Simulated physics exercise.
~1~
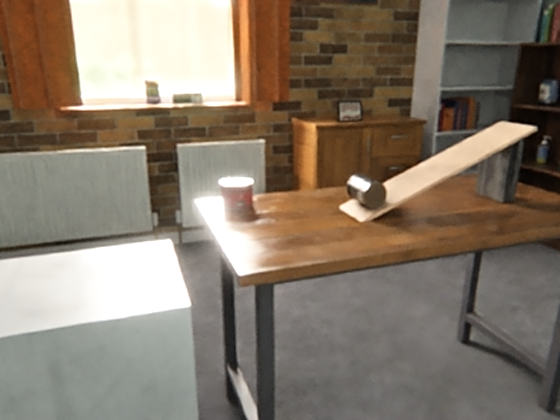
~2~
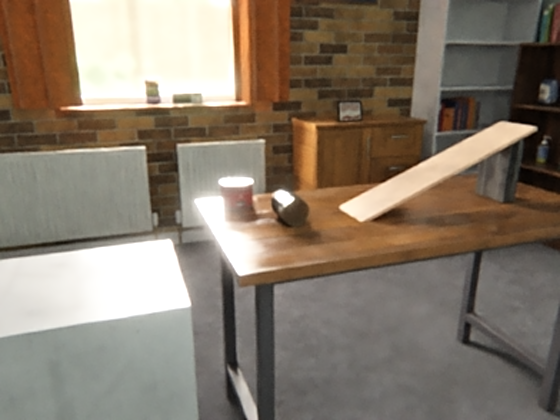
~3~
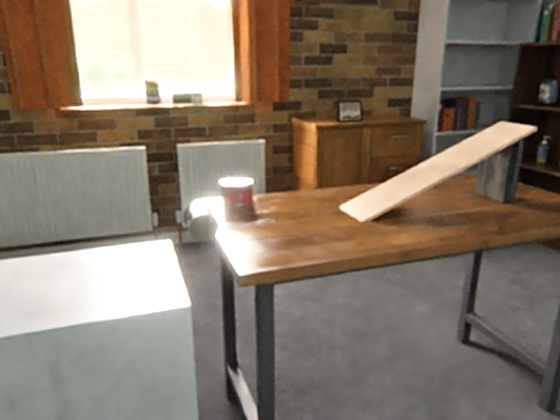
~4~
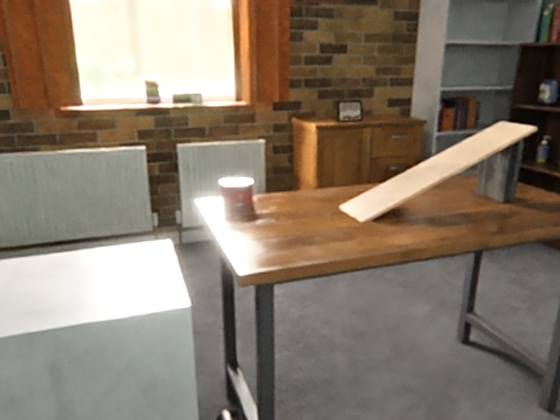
A black tin lies on its side at the foot of a pale wooden ramp on a brown table, in a room with brick walls, a bright window and shelves, seen from a fixed spot slightly above. A red tub stands near the table's left end, and a white cabinet sits in the left foreground across a gap. The tin rolls left off the ramp and across the tabletop toward the tub. It passes beyond the table's left edge, then drops into the gap, ending low beside the table leg, while the tub stays in place.
